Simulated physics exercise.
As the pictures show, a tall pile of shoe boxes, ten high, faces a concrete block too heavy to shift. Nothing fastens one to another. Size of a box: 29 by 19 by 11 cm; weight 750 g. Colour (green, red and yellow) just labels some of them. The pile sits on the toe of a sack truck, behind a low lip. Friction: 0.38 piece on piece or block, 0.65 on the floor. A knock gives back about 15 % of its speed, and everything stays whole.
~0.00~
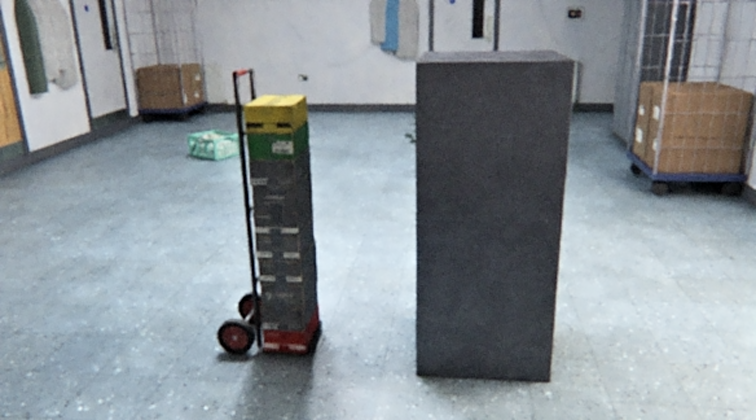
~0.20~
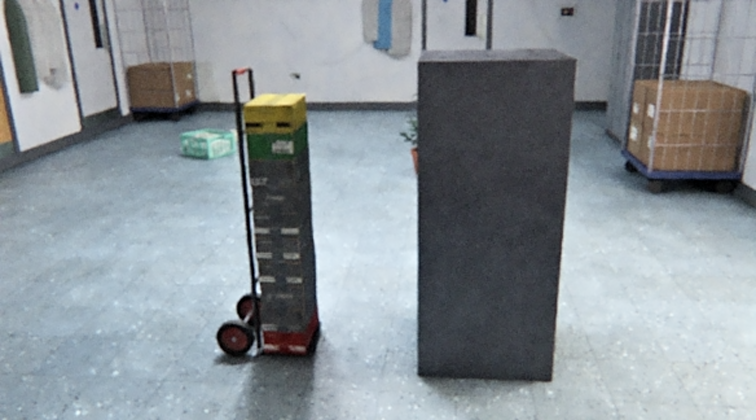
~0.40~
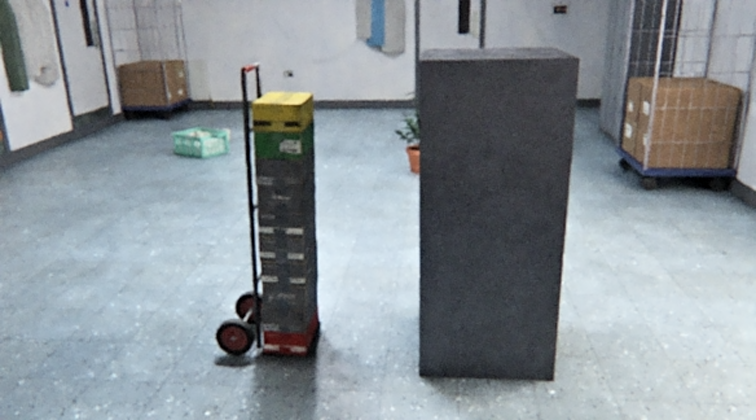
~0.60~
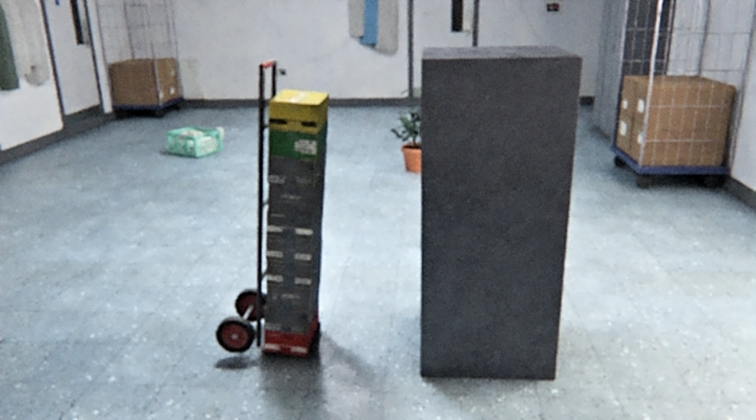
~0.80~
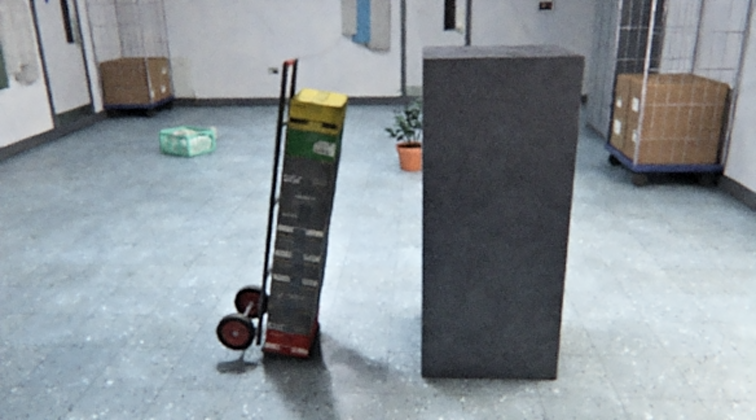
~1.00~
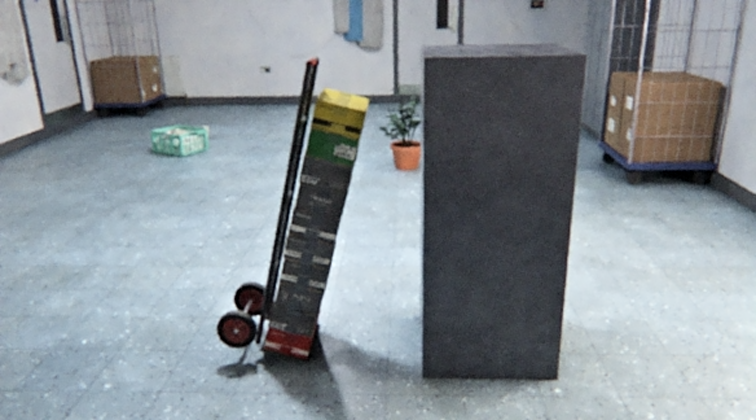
A sack truck stacked with boxes tilts forward to the right, toward a dark block.
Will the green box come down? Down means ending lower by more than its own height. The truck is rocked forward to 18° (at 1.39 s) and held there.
That box holds its level.
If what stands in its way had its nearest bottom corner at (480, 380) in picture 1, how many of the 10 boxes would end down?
Then 6.
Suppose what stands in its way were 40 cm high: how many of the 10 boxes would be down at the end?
Then 8.
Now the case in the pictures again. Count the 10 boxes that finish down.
The count is 0.
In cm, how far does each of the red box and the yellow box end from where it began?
Red 5, yellow 50.
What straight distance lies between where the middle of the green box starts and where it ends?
About 48 cm.
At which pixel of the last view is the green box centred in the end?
Near (394, 153).
By 1.06 s, none of the 10 boxes down, 10 disturbed; green box tilted 17°; yellow box tilted 17°.
By 1.16 s, none of the 10 boxes down, 10 disturbed; green box tilted 20°; yellow box tilted 20°.
By 1.28 s, none of the 10 boxes down, 10 disturbed; green box tilted 27°, 55 mm lower; red box tilted 27°.
By 1.40 s, none of the 10 boxes down, 10 disturbed; green box tilted 30°, 6 cm lower; red box tilted 32°.
When it is over (2.4 s), none of the 10 boxes down, 10 disturbed; green box tilted 29°, 6 cm lower; red box tilted 33°; yellow box tilted 29°, 46 mm lower. In pixels of the last frame, middles, green box near (394, 153), red box near (300, 323).
